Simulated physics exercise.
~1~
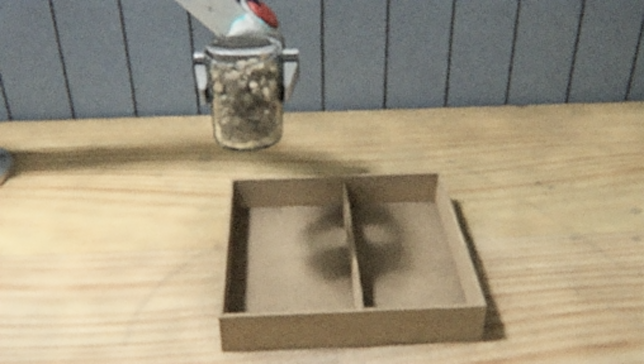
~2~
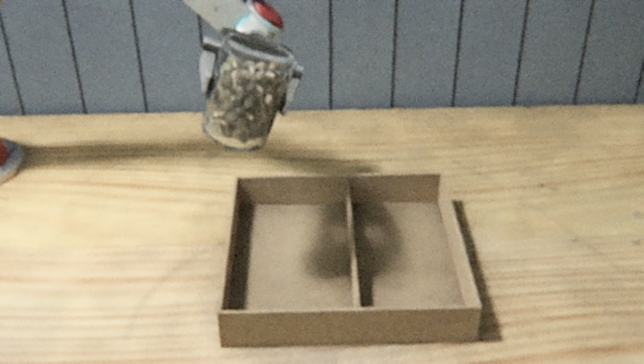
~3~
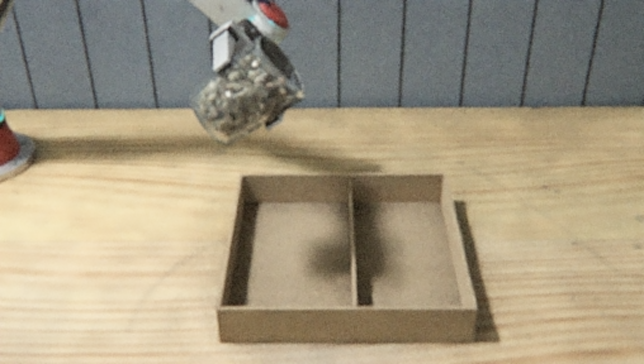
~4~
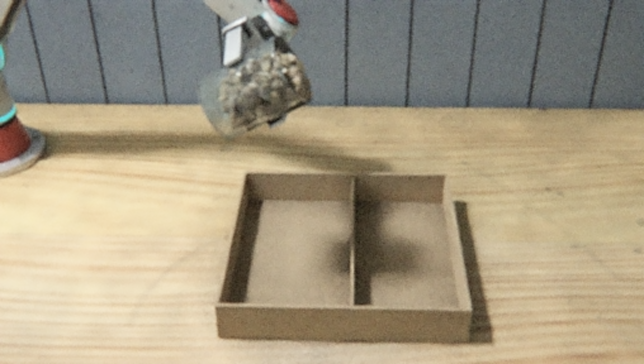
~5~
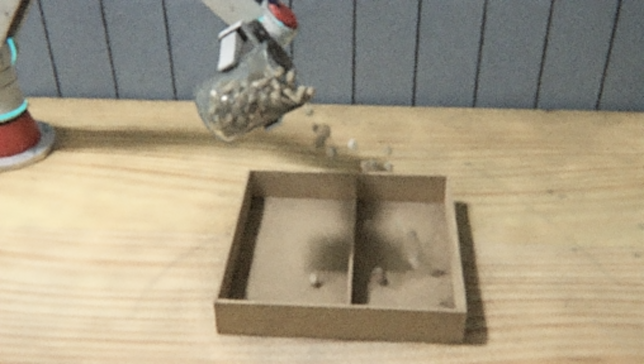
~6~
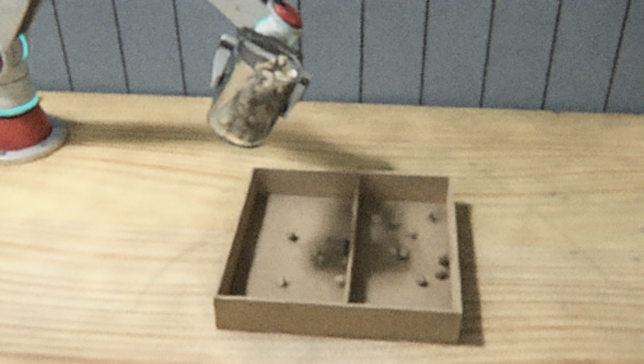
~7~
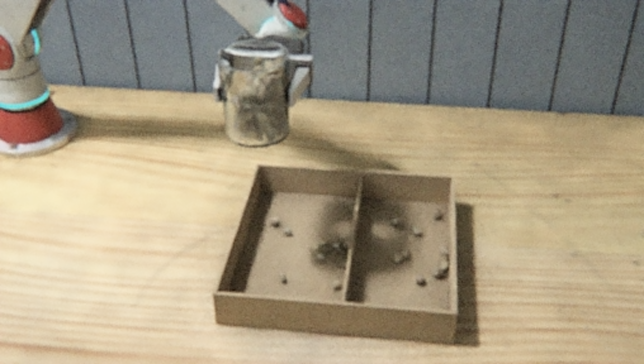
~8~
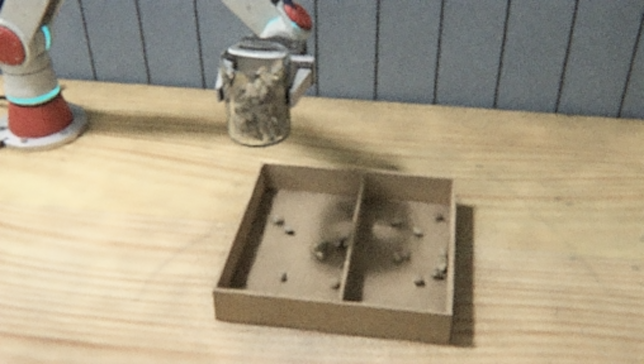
A robot arm tips a beaker, spills some pebbles into a divided tray, then rights it.
